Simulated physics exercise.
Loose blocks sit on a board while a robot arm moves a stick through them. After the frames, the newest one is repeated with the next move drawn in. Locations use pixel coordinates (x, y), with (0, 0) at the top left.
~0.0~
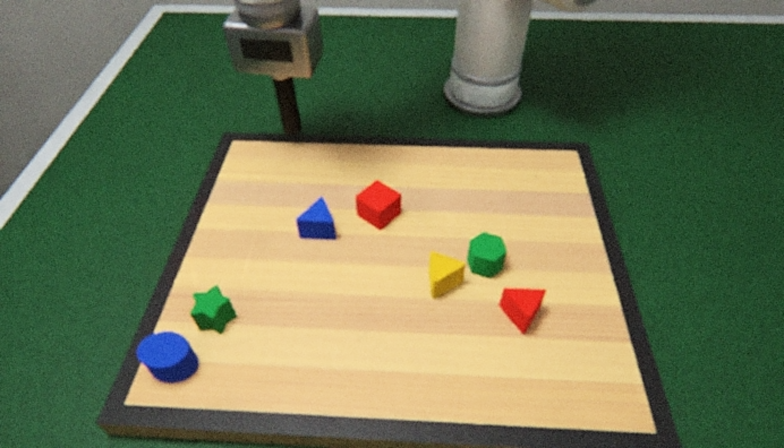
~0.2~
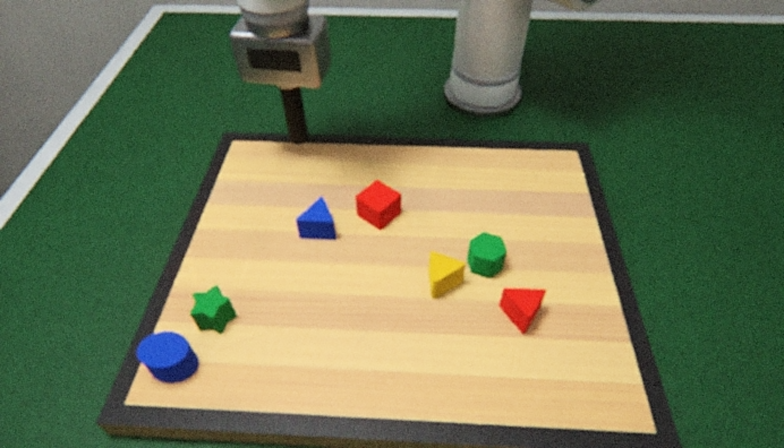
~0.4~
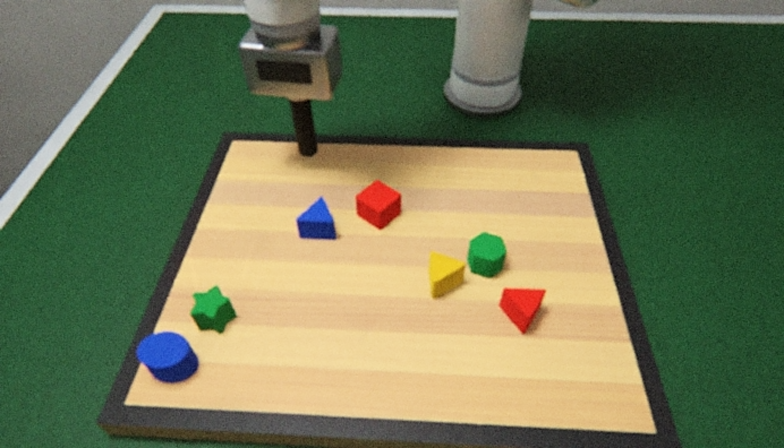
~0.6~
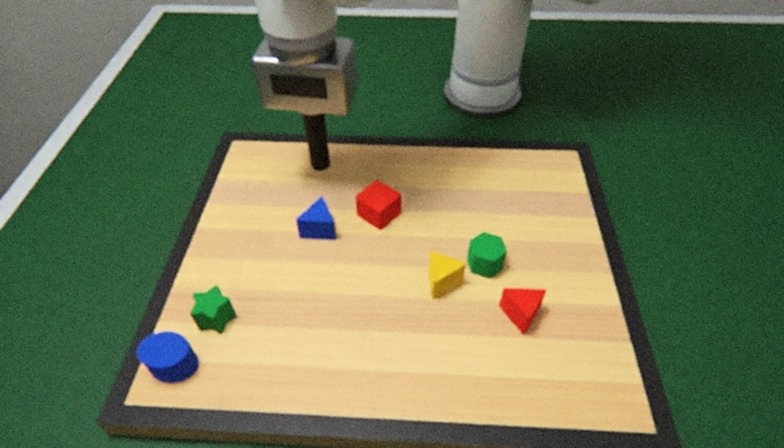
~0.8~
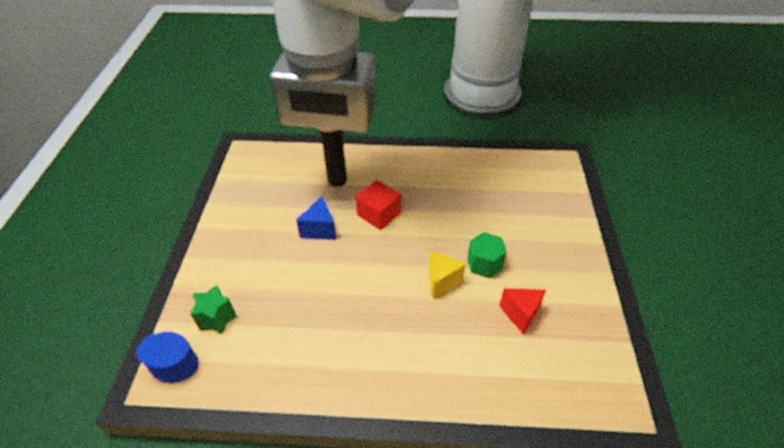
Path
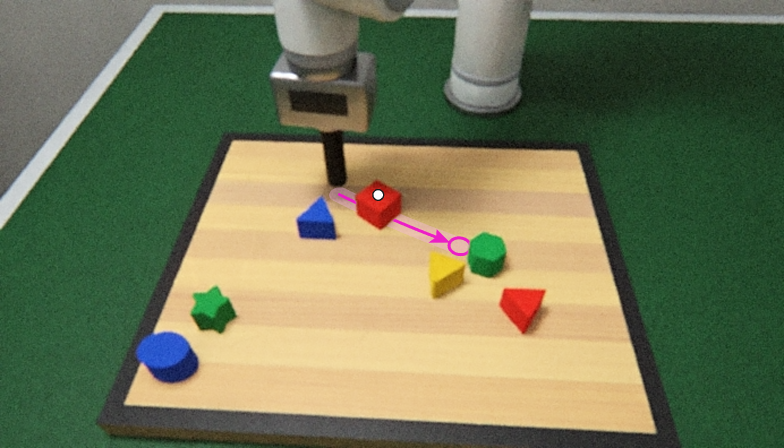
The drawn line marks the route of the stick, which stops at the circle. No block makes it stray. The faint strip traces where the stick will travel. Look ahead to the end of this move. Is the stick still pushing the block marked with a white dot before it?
I expect so.
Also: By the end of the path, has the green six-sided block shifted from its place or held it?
When the path is over, the green six-sided block has left its spot.
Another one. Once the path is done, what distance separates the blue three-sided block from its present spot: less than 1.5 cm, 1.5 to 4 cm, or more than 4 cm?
It ends under 1.5 cm away.
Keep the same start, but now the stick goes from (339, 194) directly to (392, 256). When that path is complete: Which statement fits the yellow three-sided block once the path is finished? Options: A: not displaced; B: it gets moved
My answer is option A.
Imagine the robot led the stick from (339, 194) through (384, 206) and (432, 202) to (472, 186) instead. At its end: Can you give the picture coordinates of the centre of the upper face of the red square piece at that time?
At (404, 207).
Drawn move, from (339, 194) over (376, 212) and (416, 229) to (460, 246); the dot is on the red square piece.
On the path given first. One third of the way, stick at (375, 198); red square piece at (399, 203).
Two thirds of the way, stick at (417, 216); red square piece at (443, 220), turned 15° anticlockwise.
At the end, stick at (462, 233); blue three-sided block still; red square piece at (489, 240); green six-sided block at (518, 260), turned 15° anticlockwise.
